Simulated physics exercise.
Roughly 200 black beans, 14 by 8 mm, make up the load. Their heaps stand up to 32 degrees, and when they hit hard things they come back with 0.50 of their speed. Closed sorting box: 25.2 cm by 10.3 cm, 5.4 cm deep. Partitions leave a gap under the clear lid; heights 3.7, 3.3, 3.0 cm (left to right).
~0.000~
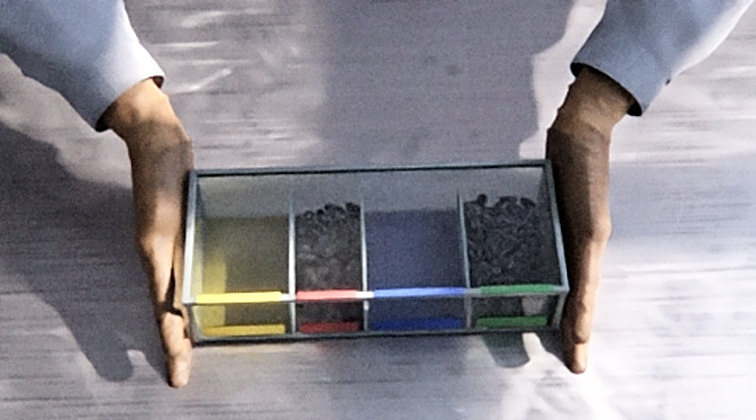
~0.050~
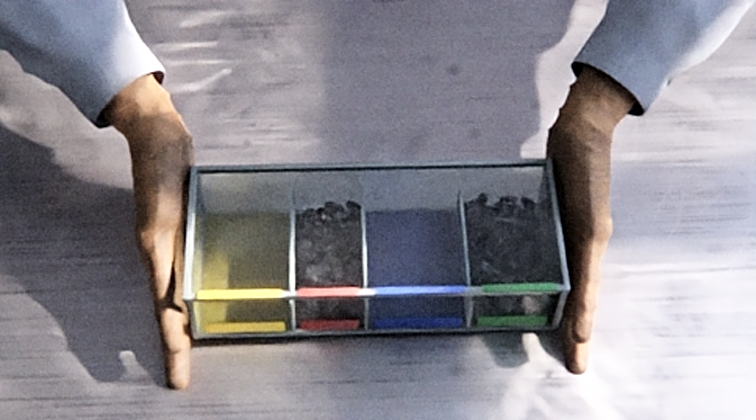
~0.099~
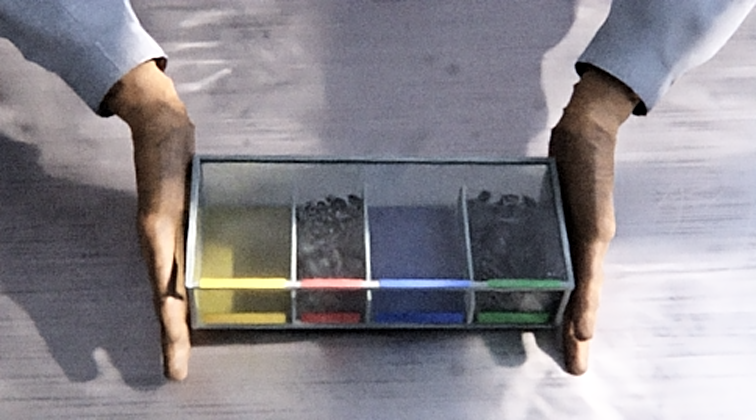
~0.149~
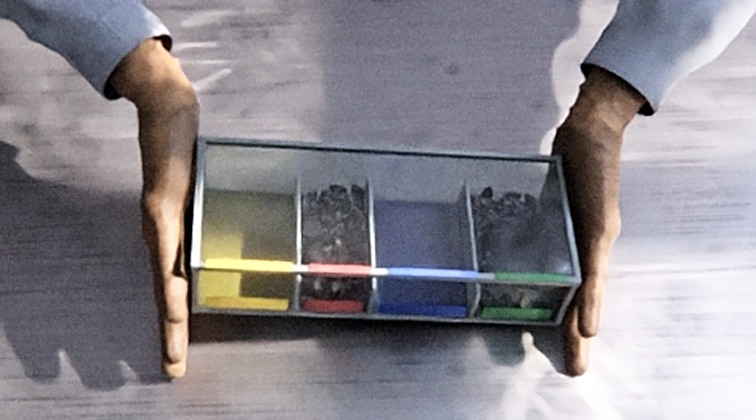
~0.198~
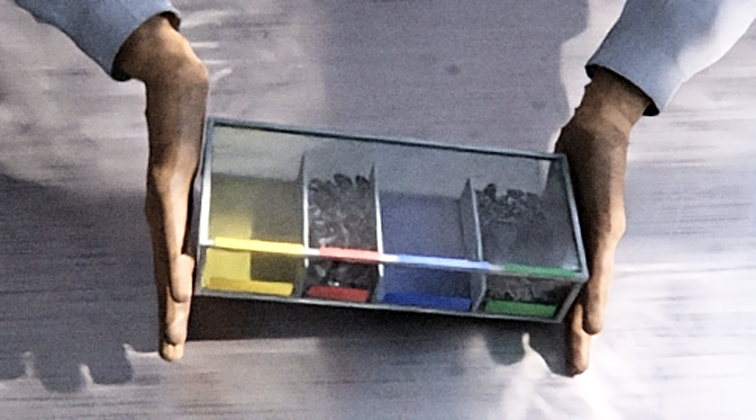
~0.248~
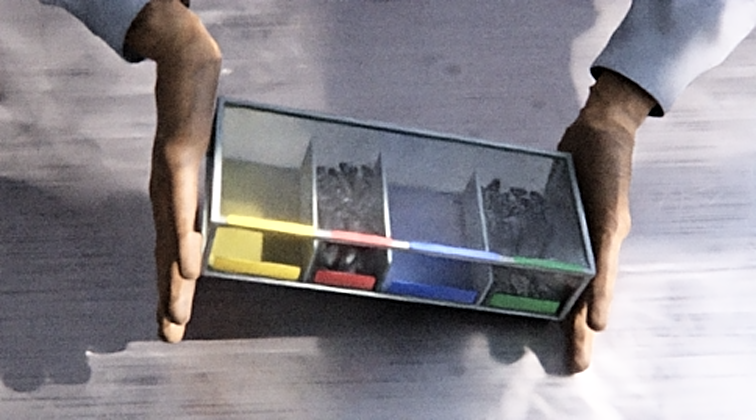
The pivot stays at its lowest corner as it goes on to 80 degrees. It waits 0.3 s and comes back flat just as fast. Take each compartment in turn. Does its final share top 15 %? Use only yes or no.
Red compartment: Yes; blue compartment: No; green compartment: Yes; yellow compartment: No.
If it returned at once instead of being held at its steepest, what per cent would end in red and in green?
In that case red keeps 20% and green keeps 70%.
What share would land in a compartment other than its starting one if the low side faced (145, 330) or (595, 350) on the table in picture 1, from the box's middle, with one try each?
40 and 15 %.
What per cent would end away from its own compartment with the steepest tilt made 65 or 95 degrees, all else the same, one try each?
First try: Around 0 %; second try: Around 30 %.
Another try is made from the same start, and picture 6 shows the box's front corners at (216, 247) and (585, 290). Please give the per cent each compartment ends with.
Final shares, in per cent - red: 30, blue: 0, green: 70, yellow: 0.
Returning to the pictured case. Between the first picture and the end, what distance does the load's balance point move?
I'd say close to 2.5 cm in total.
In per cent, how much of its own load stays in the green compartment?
Some 100 percent.
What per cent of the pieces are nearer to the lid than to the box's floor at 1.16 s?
Close to 30 in a hundred.
Then, at 1.16 s, tilt 80 degrees; red 30 %, blue 5 %, green 65 %.
After 1.77 s, tilt 41 degrees; red 25 %, green 70 %.
Then, at 2.42 s, tilt 0 degrees; red 25 %, green 70 %.
At rest (2.8 s), red 25 %, blue 0 %, green 70 %, yellow 0 %.
